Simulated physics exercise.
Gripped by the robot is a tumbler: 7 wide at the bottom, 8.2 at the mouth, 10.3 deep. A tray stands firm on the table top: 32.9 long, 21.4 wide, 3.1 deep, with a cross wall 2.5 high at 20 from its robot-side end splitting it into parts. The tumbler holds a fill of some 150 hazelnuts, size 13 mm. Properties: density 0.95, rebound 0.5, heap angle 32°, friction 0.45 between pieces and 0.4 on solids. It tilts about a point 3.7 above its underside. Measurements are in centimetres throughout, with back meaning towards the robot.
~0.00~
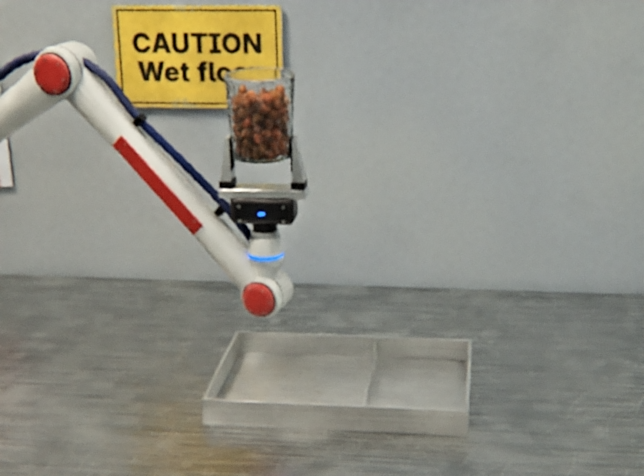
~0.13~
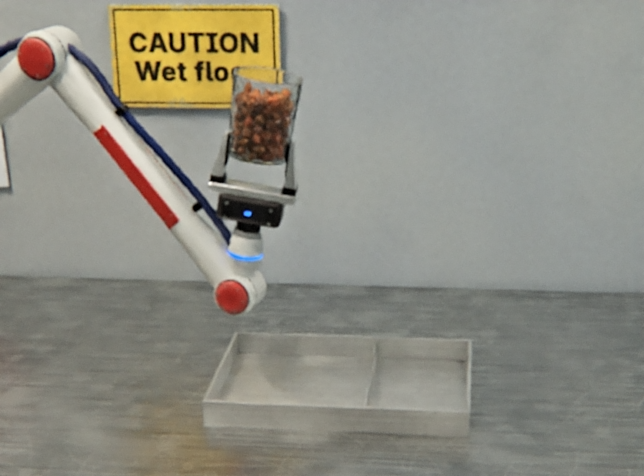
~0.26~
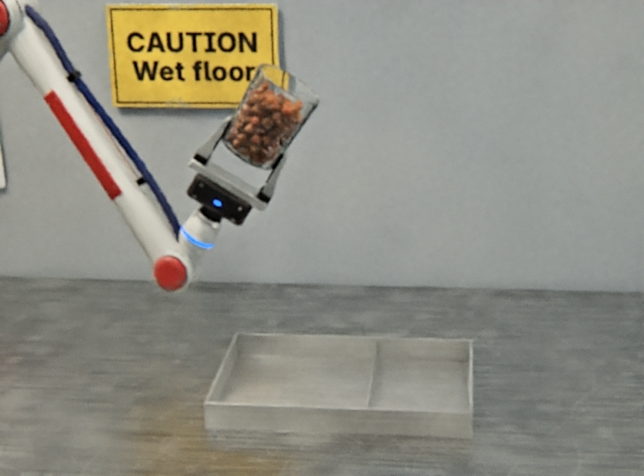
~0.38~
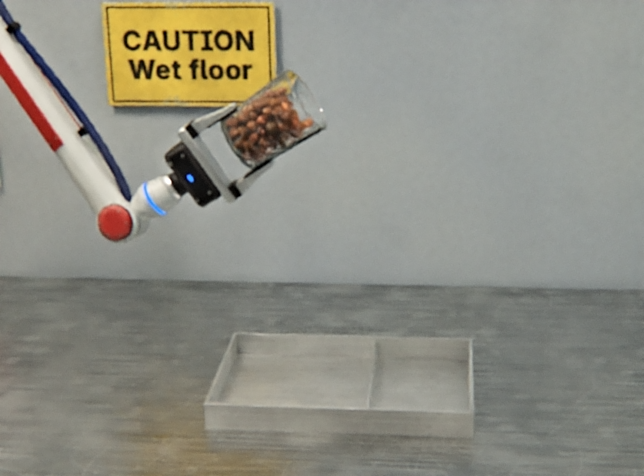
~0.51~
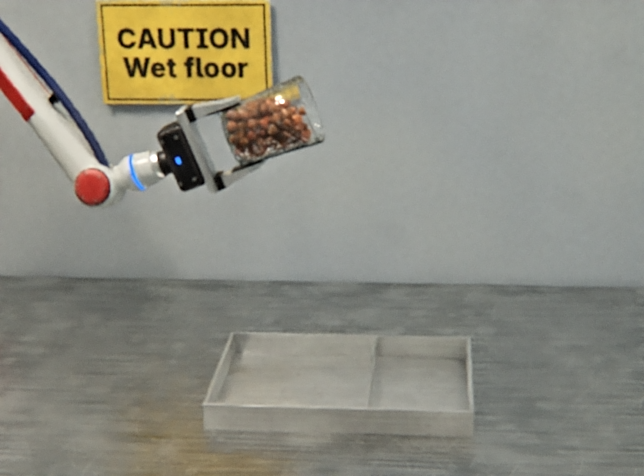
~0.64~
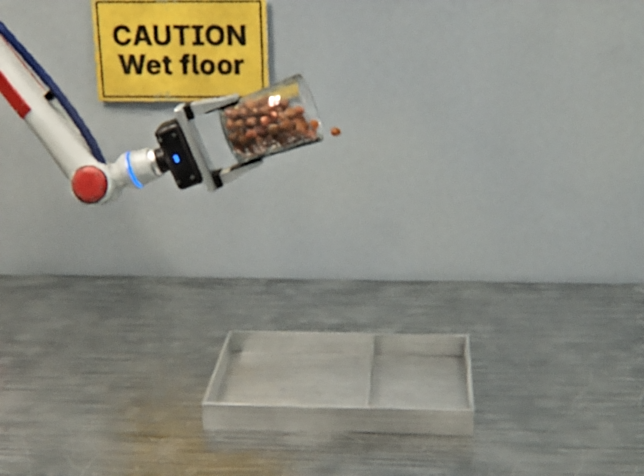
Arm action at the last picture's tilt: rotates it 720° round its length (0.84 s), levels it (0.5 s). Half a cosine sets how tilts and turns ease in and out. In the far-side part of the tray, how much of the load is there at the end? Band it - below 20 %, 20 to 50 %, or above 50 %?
My answer is below 20 %.
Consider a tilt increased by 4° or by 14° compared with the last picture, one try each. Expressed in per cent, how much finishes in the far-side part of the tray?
You'd get close to 10 per cent, then close to 25 per cent.
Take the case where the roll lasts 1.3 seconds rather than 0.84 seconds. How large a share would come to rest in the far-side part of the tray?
Then roughly 10 per cent.
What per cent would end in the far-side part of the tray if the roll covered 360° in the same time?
I'd put it at about 5 %.
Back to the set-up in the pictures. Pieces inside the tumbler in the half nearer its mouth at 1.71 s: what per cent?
I'd put it at some 40 per cent.
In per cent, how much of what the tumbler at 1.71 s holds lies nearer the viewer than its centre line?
My guess would be around 45 per cent.
After 1.18 s, tipped 70°, highest piece 41 above the table; 138 in the tumbler, 3 in the far-side part, 6 in flight or on a rim.
After 1.71 s, tipped 39°, highest piece 39 above the table; 134 in the tumbler, 9 in the far-side part, 1 in the robot-side part, 1 on the table or floor, 2 in flight or on a rim.
After 2.18 s, upright, highest piece 42 above the table; 134 in the tumbler, 11 in the far-side part, 1 in the robot-side part, 1 on the table or floor.
After 2.88 s, upright, highest piece 42 above the table; 134 in the tumbler, 11 in the far-side part, 1 in the robot-side part, 1 on the table or floor.
In the end, 134 in the tumbler, 11 in the far-side part, 1 in the robot-side part, 1 on the table or floor. That is 7 % in the far-side part of the tray.
